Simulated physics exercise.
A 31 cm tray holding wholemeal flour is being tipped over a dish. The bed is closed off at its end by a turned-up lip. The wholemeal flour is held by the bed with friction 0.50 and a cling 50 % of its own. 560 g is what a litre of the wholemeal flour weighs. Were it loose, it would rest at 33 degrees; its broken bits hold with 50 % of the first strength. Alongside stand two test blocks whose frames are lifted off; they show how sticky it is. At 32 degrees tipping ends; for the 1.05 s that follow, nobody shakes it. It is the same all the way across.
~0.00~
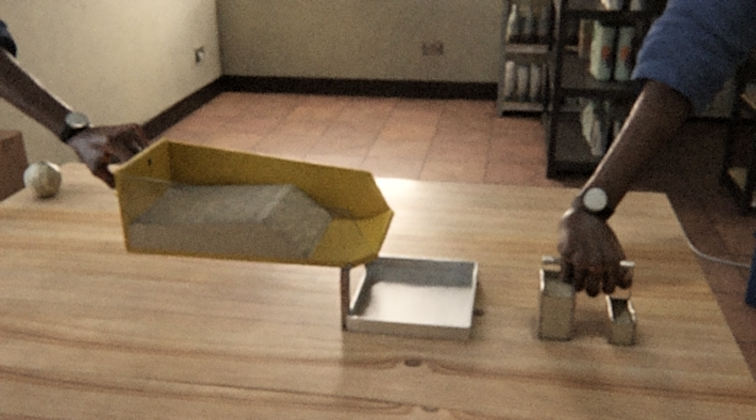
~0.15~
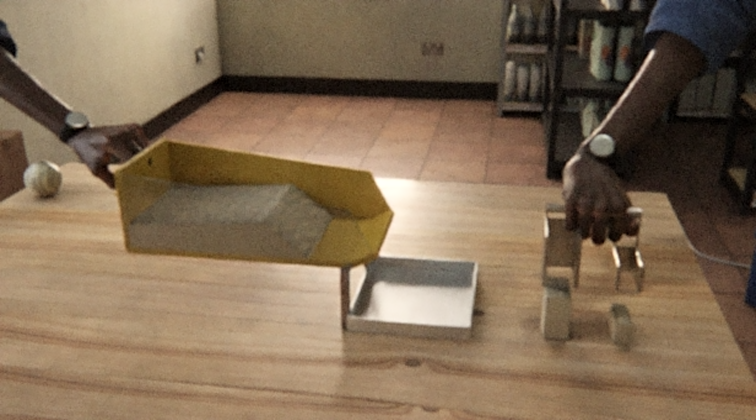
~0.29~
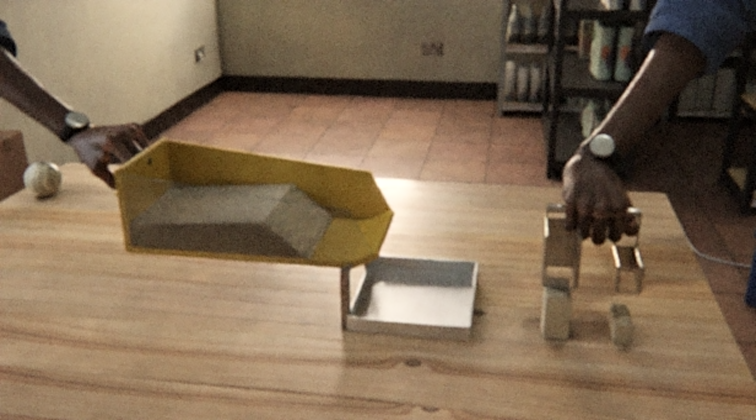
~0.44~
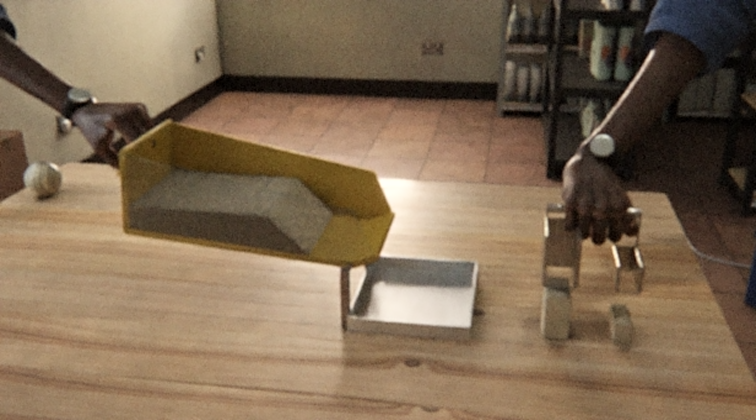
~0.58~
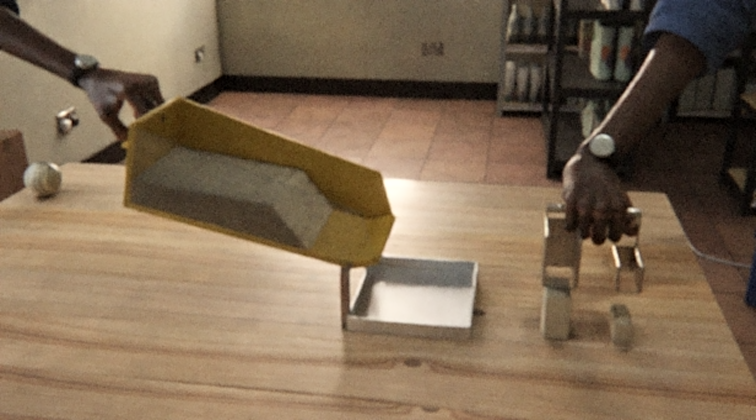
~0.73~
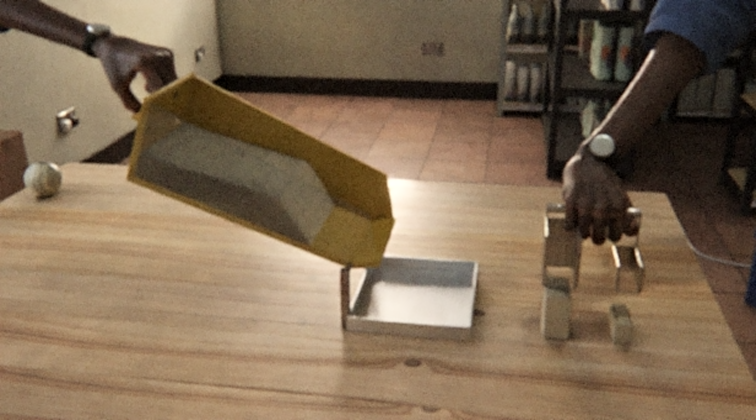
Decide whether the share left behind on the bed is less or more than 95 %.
Greater than 95 %.
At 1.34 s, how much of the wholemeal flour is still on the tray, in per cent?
100 percent.
By 0.91 s, the tilt is 29 degrees and 100 % is on the bed.
By 1.12 s, the tilt is 32 degrees and 100 % is on the bed.
By 1.34 s, the tilt is 32 degrees and 100 % is on the bed.
By 1.55 s, the tilt is 32 degrees and 100 % is on the bed.
By 2.07 s, at the end, the tilt is 32 degrees and 100 % is on the bed.
